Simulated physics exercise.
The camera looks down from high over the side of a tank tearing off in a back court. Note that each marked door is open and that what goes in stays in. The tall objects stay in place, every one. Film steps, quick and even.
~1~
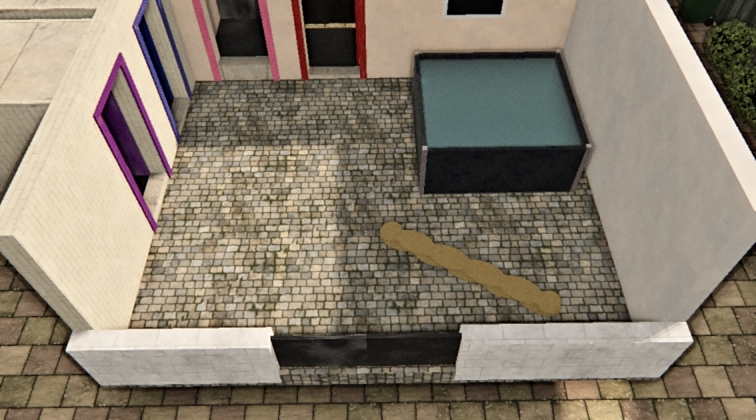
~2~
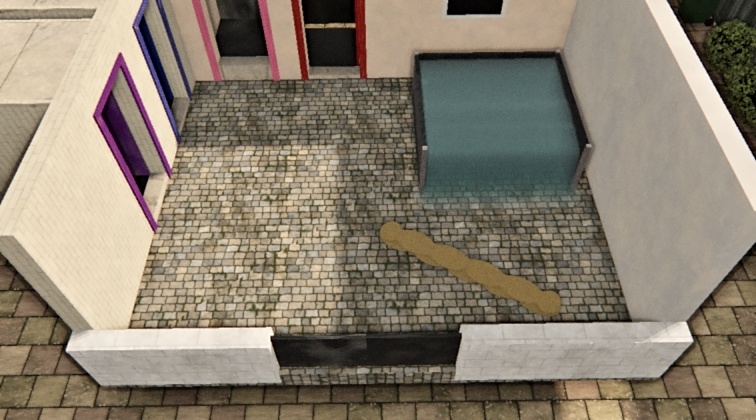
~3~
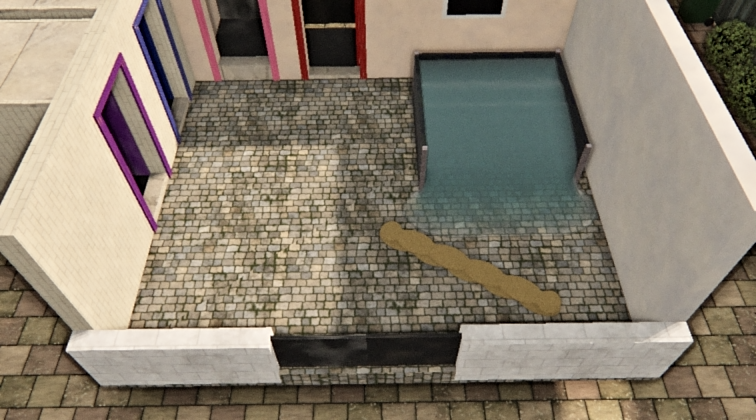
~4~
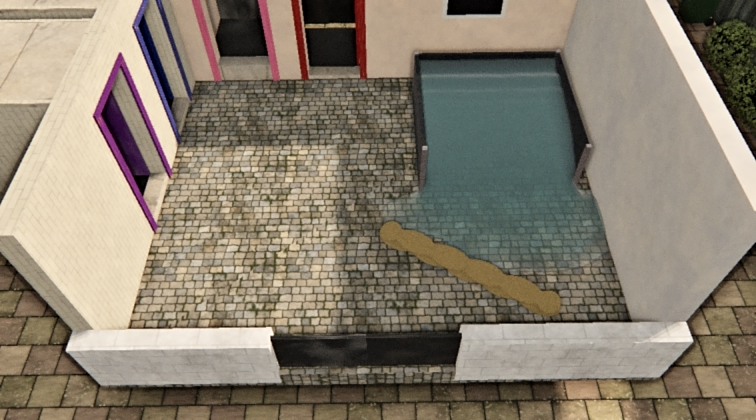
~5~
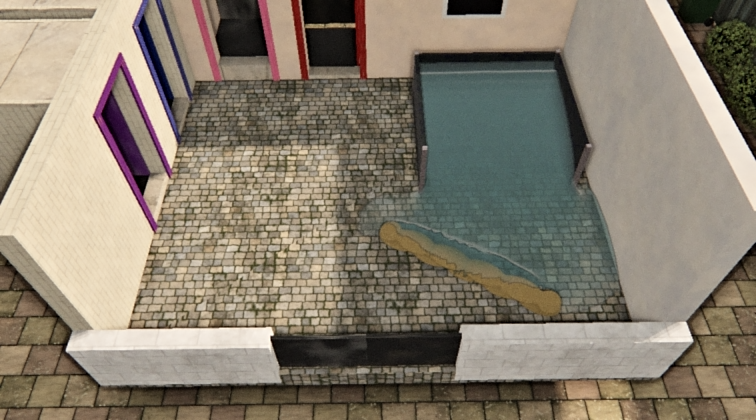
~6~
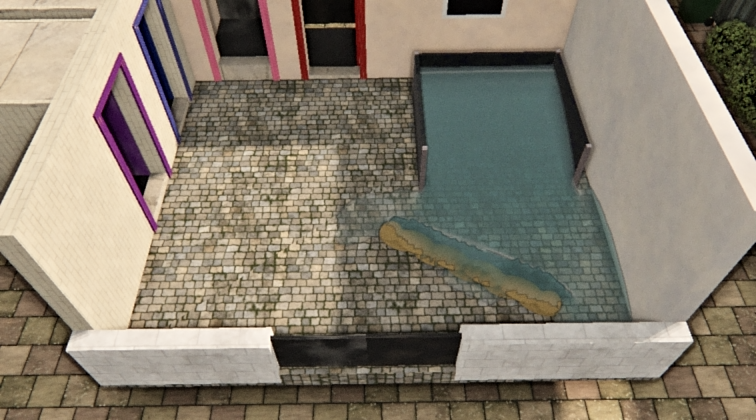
Water poured out of the open front of a dark tank in a walled, cobbled yard, spread across the stones to a long sandy-coloured ridge, then washed up against it and around its left end.
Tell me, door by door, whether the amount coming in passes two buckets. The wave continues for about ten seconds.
At the red door it passes two buckets; at the purple door it passes two buckets; at the blue door it passes two buckets; at the pink door it stays within two buckets.
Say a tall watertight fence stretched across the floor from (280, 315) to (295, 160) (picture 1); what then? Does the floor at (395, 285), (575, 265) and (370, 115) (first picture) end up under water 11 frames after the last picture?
Results in order: Swamped / swamped / bone-dry.
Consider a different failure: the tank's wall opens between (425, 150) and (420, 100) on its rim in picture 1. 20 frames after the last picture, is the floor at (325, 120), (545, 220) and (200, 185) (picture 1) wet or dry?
Taking the points in order: Swamped, unwetted and swamped.
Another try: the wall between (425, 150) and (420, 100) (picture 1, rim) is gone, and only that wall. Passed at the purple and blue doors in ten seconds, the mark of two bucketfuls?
First purple door beats the mark, then blue door beats the mark.
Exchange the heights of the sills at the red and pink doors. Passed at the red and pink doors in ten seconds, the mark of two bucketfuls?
Result: Red door comes in below; pink door ends up above the limit.
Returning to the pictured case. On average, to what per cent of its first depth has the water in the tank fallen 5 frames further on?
I'd say around 46 per cent.
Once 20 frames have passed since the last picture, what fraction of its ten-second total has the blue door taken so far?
My guess is about 0 %.
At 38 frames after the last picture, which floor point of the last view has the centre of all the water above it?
(371, 178).
A moment on, water covers 35 % of the floor; the red door not reached, the purple door not reached, the blue door not reached, the pink door not reached.
Next, water covers 55 % of the floor; the red door not reached, the purple door not reached, the blue door not reached, the pink door not reached.
Then, water covers 85 % of the floor; the red door not reached, the purple door wet at the sill, nothing in, the blue door not reached, the pink door not reached.
Later, water covers 95 % of the floor; the red door under two buckets in, the purple door over two buckets in, the blue door under two buckets in, the pink door wet at the sill, nothing in.
In the end, water covers 95 % of the floor; the red door over two buckets in, the purple door over two buckets in, the blue door far over two buckets in, the pink door wet at the sill, nothing in.
